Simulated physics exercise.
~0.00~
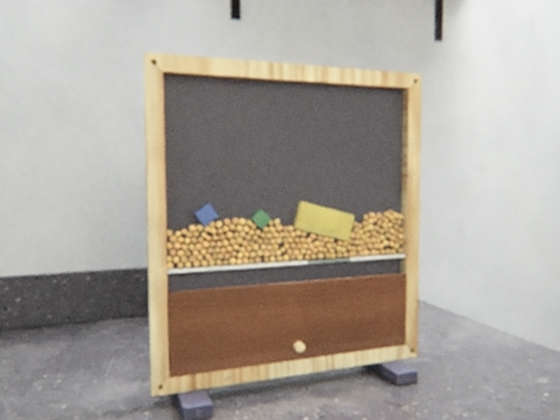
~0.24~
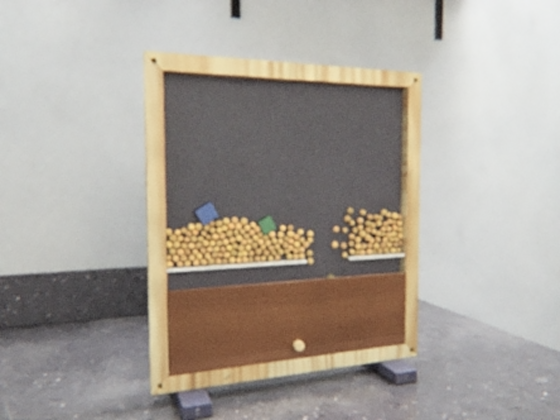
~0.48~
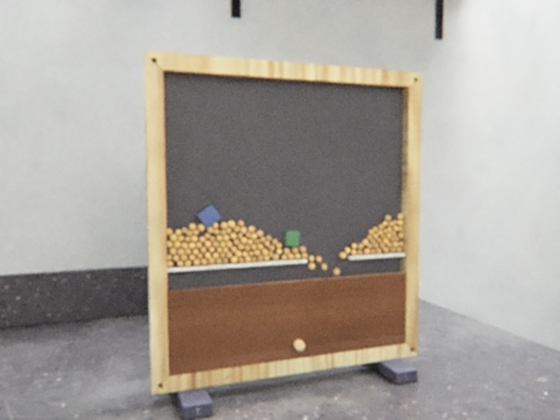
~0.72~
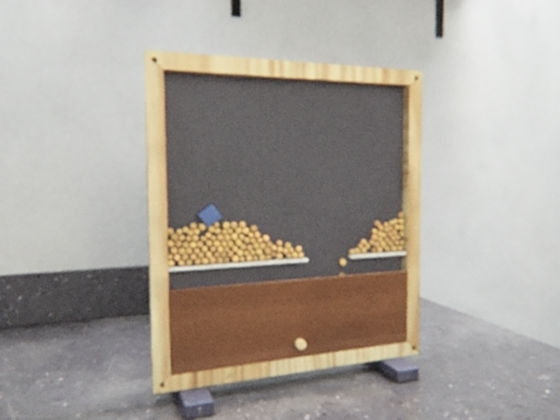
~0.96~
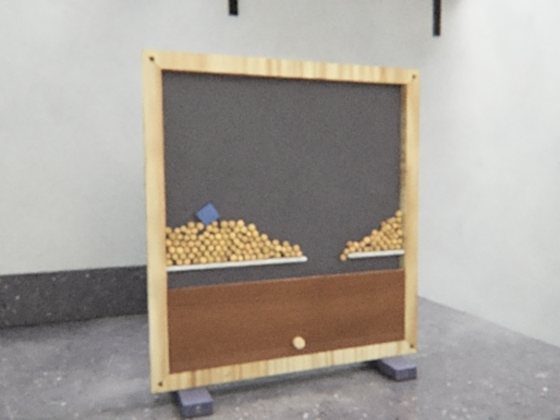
Pale wooden beads lie in a level bed across an upright framed box, with a blue, a green and a yellow block on top, as the slide beneath them is drawn back. A gap opens right of centre, and the yellow block drops out of sight with the beads around it. The beads split into two heaps, and the green block moves right and down toward the opening as more beads trickle through. Then the green block is gone too, and the last loose beads fall. Two sloping heaps remain on either side of the gap, with the blue block resting tilted on the left one.
